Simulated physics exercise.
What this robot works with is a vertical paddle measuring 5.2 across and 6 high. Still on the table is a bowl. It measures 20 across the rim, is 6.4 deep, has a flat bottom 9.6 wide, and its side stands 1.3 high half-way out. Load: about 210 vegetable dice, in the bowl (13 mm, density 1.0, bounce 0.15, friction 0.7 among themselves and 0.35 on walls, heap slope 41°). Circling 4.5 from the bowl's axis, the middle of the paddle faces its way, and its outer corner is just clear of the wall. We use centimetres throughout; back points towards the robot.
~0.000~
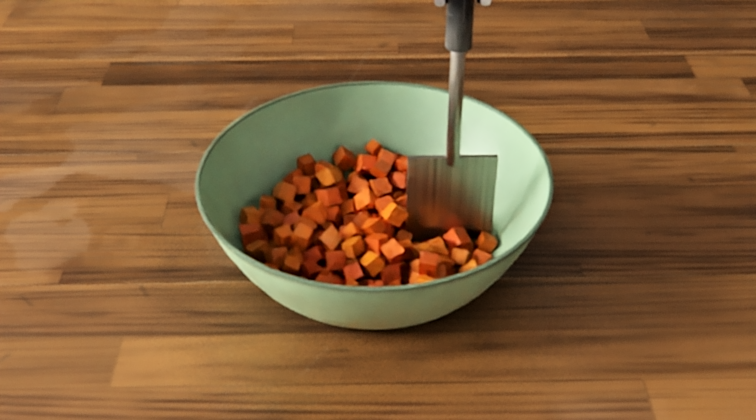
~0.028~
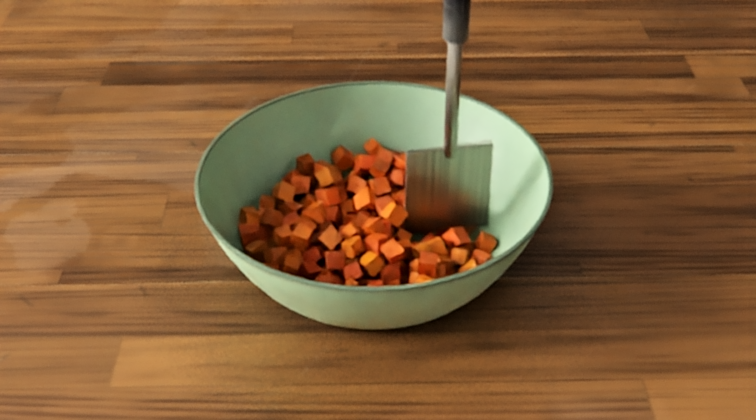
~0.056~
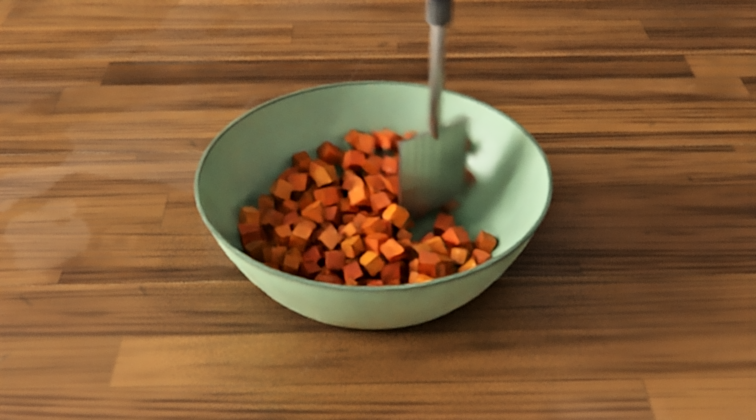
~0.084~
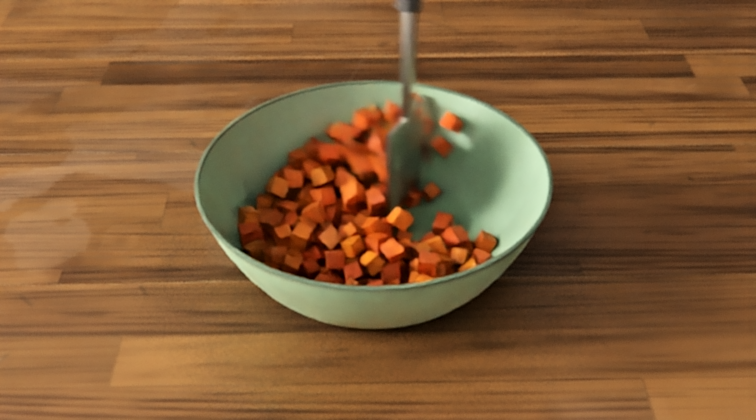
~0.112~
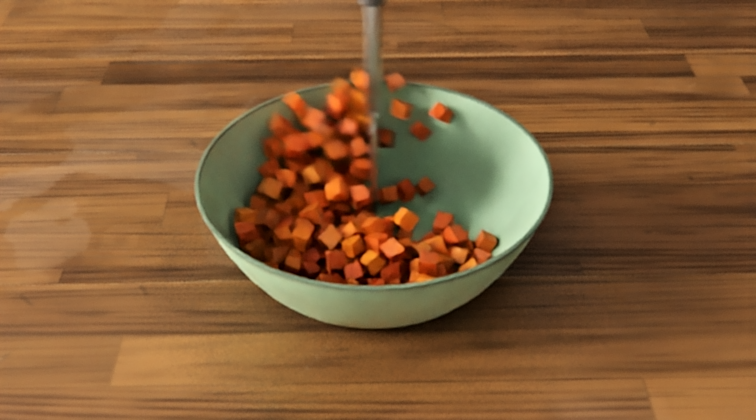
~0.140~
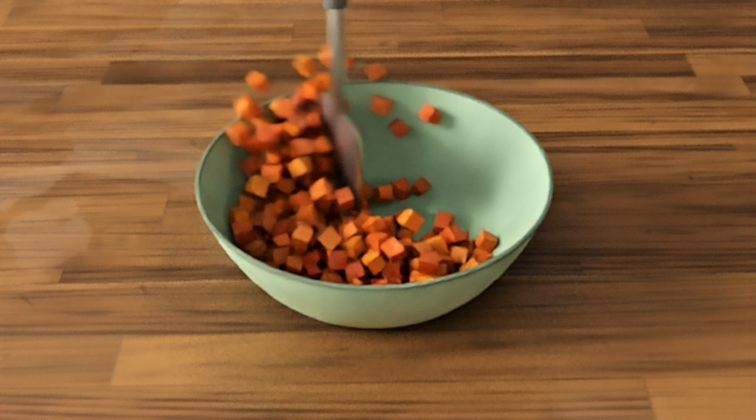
A metal paddle sweeps leftward through orange cubes in a green bowl, tossing some upward.
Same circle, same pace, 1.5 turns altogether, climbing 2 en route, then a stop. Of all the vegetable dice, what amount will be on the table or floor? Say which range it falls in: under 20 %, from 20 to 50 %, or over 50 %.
It falls from 20 to 50 %.
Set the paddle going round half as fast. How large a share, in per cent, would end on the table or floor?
My guess is about 15 per cent.
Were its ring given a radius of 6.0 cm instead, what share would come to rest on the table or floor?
It would be near 0 per cent.
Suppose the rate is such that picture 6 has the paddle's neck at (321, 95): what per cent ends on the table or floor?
I'd say near 45 per cent.
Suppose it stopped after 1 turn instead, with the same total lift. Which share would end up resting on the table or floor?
Close to 25 in a hundred.
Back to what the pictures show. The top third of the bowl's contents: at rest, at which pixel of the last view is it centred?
In the final view it lies around (364, 200).
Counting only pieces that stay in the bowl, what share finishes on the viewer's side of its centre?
I'd say around 45 per cent.
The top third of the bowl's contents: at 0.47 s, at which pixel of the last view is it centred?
It is centred roughly at (411, 136).
After 0.31 s, 278° round, highest piece 10 above the table; 175 in the bowl, 7 on the table or floor, 30 in flight or on the tool.
After 0.47 s, 80° round, highest piece 8 above the table; 155 in the bowl, 51 on the table or floor, 6 in flight or on the tool.
After 0.76 s, 180° round, highest piece 4 above the table; 152 in the bowl, 60 on the table or floor.
After 1.46 s, 180° round, highest piece 4 above the table; 152 in the bowl, 60 on the table or floor.
In the end, 152 in the bowl, 60 on the table or floor. That is 28 % on the table or floor.
